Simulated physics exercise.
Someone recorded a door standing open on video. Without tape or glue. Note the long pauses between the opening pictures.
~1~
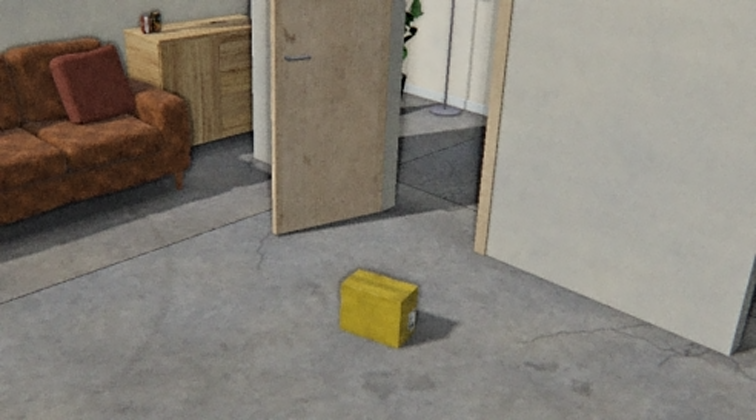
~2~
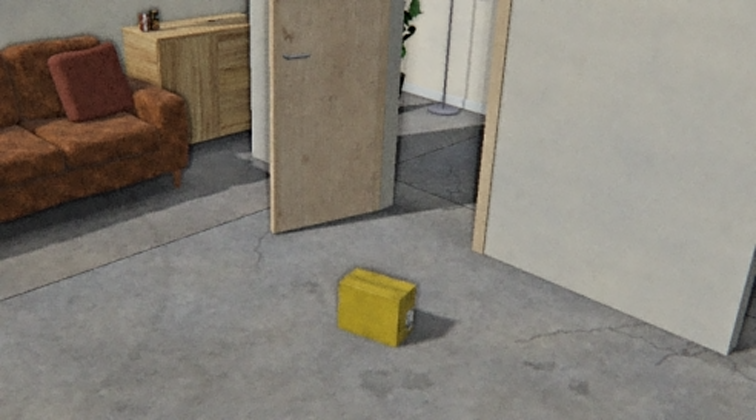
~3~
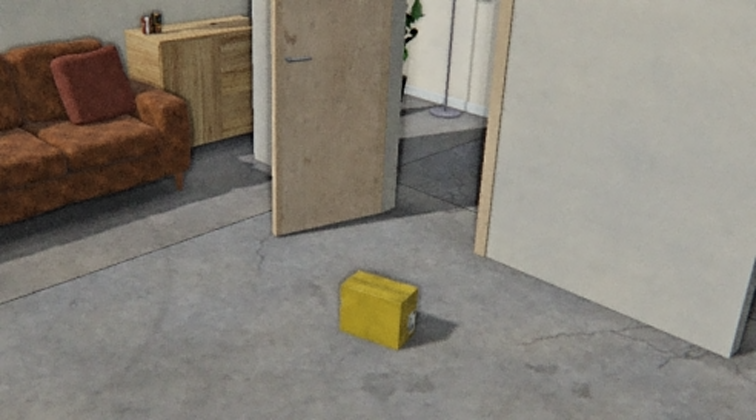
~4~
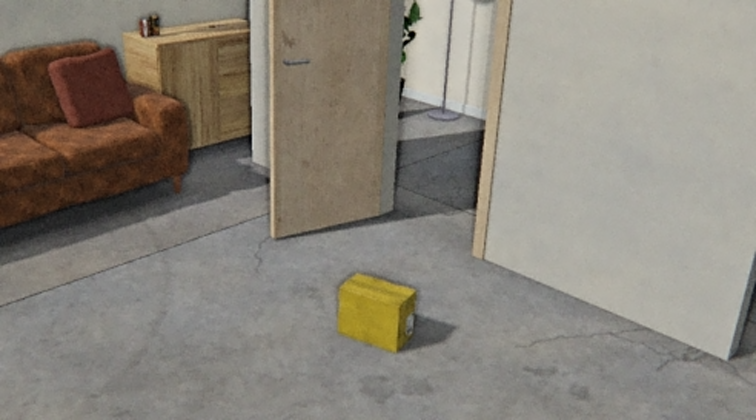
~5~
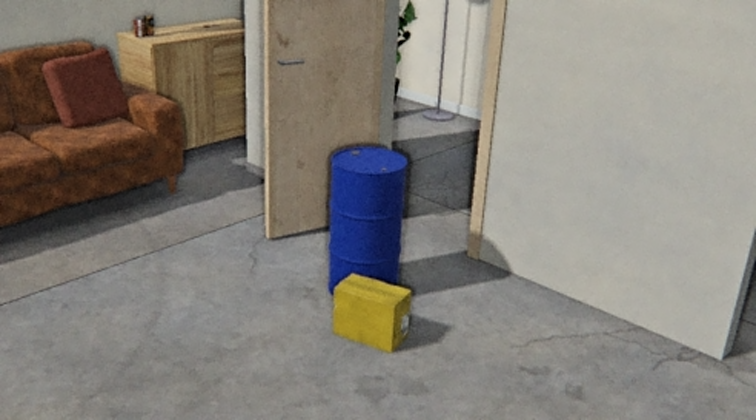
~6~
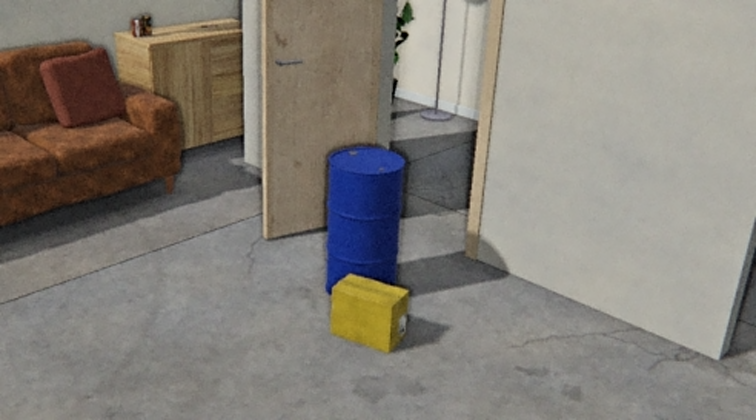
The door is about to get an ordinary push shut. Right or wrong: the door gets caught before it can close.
Wrong.
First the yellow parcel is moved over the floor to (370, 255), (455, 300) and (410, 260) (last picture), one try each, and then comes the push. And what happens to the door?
Try 1: It is held up; try 2: It makes it to the frame; try 3: It is held up.
Then, 1.20 s later than the last frame, door at 71°.
Then, 2.30 s later than the last frame, door at 35°.
When it is over, door at 0°; both as before. End places, in pixels of the last picture, blue drum near (364, 226).
